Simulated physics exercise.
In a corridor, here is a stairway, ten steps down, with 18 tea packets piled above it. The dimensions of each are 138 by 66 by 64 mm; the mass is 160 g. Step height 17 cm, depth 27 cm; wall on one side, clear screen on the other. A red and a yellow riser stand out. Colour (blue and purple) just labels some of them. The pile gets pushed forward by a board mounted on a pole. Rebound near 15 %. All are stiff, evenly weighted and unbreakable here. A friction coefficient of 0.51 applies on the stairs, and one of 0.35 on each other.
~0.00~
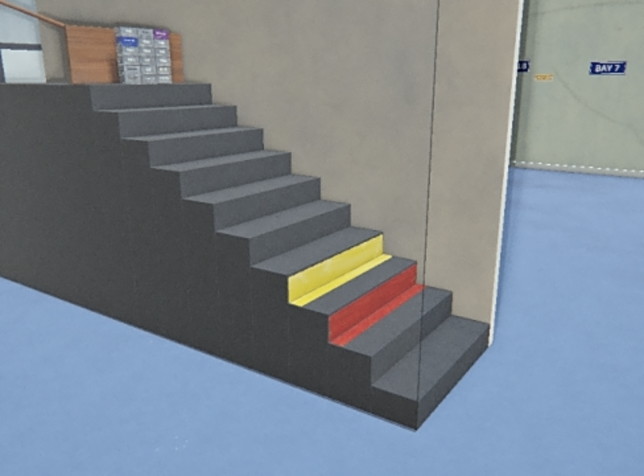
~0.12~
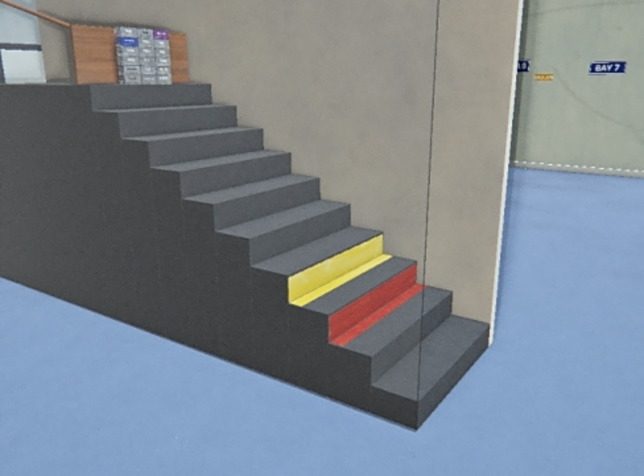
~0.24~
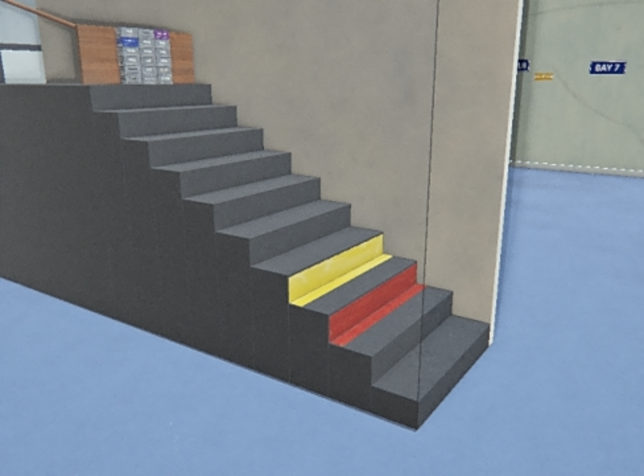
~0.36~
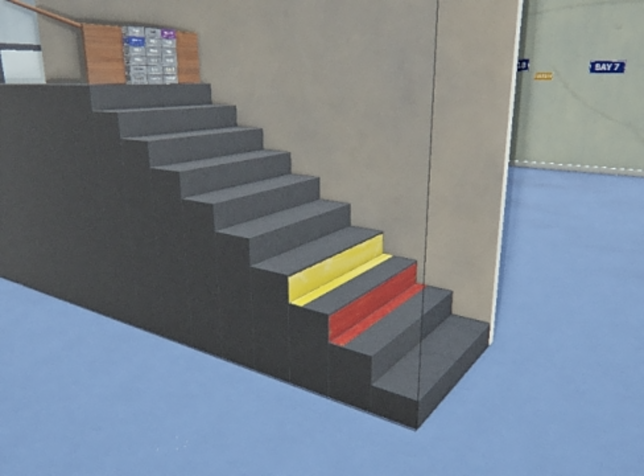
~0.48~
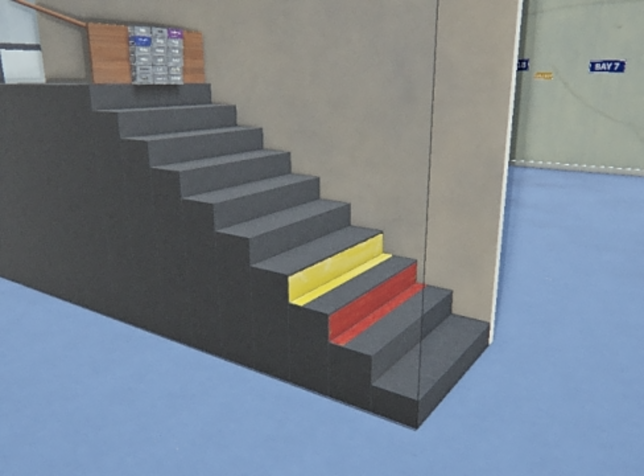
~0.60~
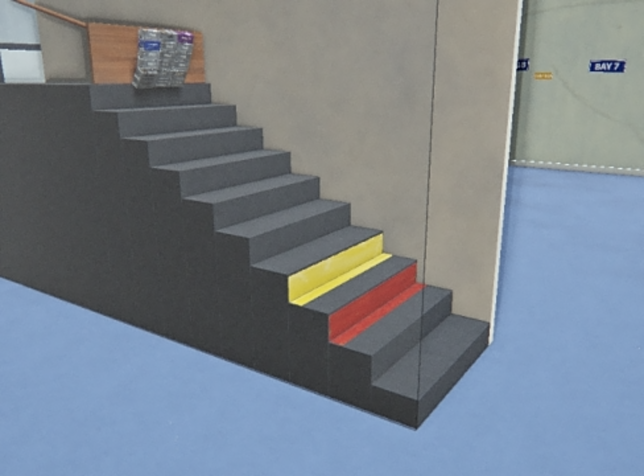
At the top of a dark staircase with one yellow and one red riser, a wooden board pushed a stack of small silvery packets rightward to the edge, where the stack leaned out over the steps.
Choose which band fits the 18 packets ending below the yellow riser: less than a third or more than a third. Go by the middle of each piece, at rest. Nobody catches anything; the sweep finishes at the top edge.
Fewer than one in three.
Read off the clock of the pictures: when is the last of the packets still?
Somewhere near 2.5 seconds.
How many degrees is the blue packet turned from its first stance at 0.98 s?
Its tilt comes to about 100° at that moment.
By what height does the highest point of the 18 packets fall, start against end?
By about 48 cm, start to end.
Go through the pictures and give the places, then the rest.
In the first frame (places mark the middle of the side facing us), board (66, 37) 27 cm from the edge; yellow riser, near end, (306, 299); red riser, near end, (346, 338); blue packet (130, 42); purple packet (161, 35); nothing disturbed.
The second frame shows board (71, 37) 20 cm from the edge; blue packet (130, 42).
The third frame shows board (77, 37) 14 cm from the edge; purple packet (162, 35) shifted 9 mm; blue packet (131, 42) shifted 10 mm; 18 disturbed, none below the yellow riser.
The fourth frame shows board (83, 36) 7 cm from the edge; purple packet (169, 34) shifted 8 cm; blue packet (137, 42) shifted 8 cm; 18 disturbed, none below the yellow riser.
The fifth frame shows board (88, 35) 13 mm from the edge; purple packet (176, 34) shifted 16 cm; blue packet (143, 41) leaning 3°; steepest lean 4°, the packet at (145, 80); 18 disturbed, none below the yellow riser.
The sixth frame shows board (88, 35) 10 mm from the edge, stopped; yellow riser, near end, (306, 298); red riser, near end, (346, 337); purple packet (186, 39) leaning 22°, 33 mm lower; blue packet (153, 46) leaning 15°, 30 mm lower; steepest lean 35°, the packet at (146, 85); 18 disturbed, none below the yellow riser.
After 0.72 s, none of the 18 packets below the yellow riser, 18 disturbed; purple packet leaning 43°, 16 cm lower; blue packet leaning 24°, 16 cm lower.
After 0.98 s, none of the 18 packets below the yellow riser, 18 disturbed; purple packet on its side; blue packet on its side.
After 1.74 s, 2 of the 18 packets below the yellow riser; blue packet upside down; purple packet on its side.
At rest (2.7 s), 3 of the 18 packets below the yellow riser; blue packet on its side; purple packet 1.98 m lower. That is 17 per cent. As the last picture would show them, middles, blue packet near (318, 252), purple packet near (504, 426).
